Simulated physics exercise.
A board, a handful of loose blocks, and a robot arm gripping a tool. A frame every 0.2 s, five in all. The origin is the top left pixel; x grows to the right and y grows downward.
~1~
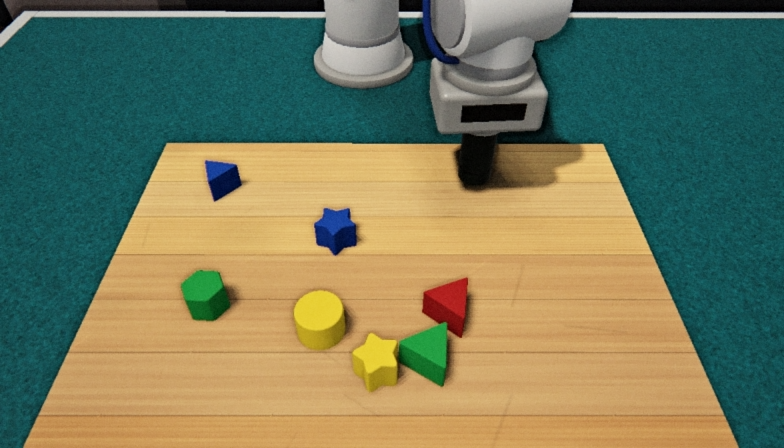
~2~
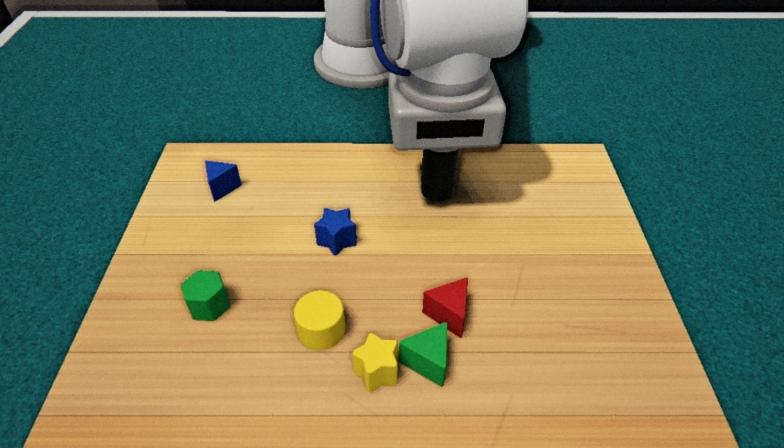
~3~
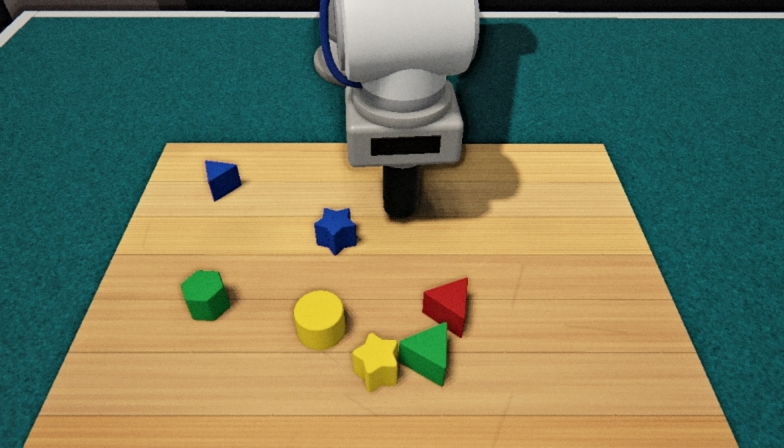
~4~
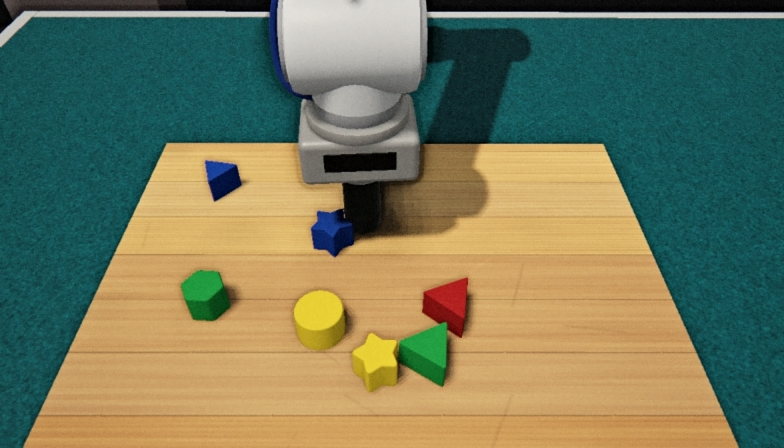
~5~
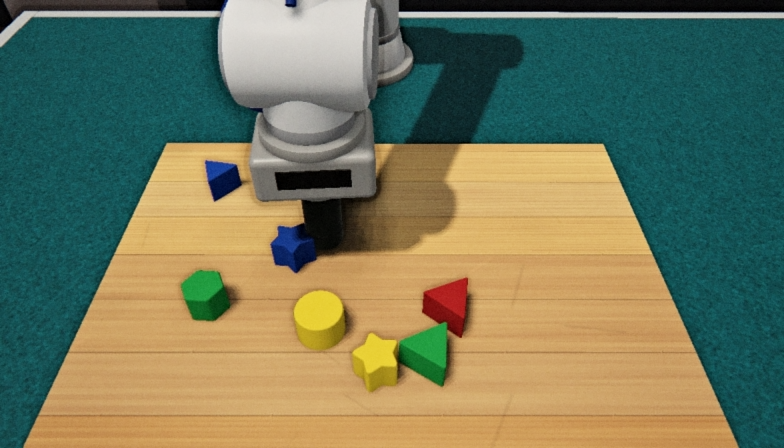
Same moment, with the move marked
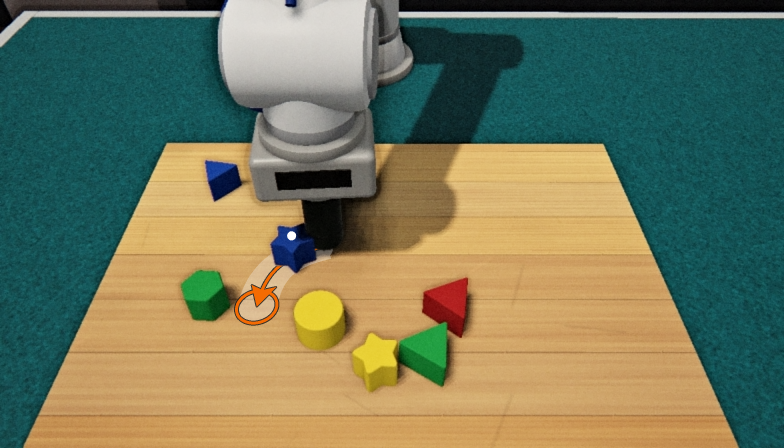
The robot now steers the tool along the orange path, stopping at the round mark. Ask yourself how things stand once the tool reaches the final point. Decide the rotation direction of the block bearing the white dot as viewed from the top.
From overhead, the rotation is clockwise.
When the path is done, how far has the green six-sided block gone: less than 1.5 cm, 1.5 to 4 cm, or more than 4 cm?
The 1.5 to 4 cm band.
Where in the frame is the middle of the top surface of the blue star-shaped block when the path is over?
The blue star-shaped block ends near (218, 273).
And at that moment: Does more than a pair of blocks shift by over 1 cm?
No, it doesn't check out.
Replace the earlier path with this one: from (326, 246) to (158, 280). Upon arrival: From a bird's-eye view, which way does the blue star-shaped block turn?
It goes round opposite to clock hands.
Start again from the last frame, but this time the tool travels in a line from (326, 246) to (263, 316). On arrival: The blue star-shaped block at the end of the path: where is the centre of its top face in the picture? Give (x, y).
That would be at about pixel (255, 253).
The line goes from (326, 246) via (294, 257) and (269, 278), ending at (257, 307); the dot is on the blue star-shaped block.
The first path, step by step. One third of the way, tool (292, 249); blue star-shaped block (257, 248).
Two thirds of the way, tool (266, 271); green six-sided block (198, 287); blue star-shaped block (226, 263), turned 15° clockwise.
At the end, tool (255, 299); green six-sided block (178, 293); blue star-shaped block (218, 273), turned 45° clockwise; yellow round block unmoved.
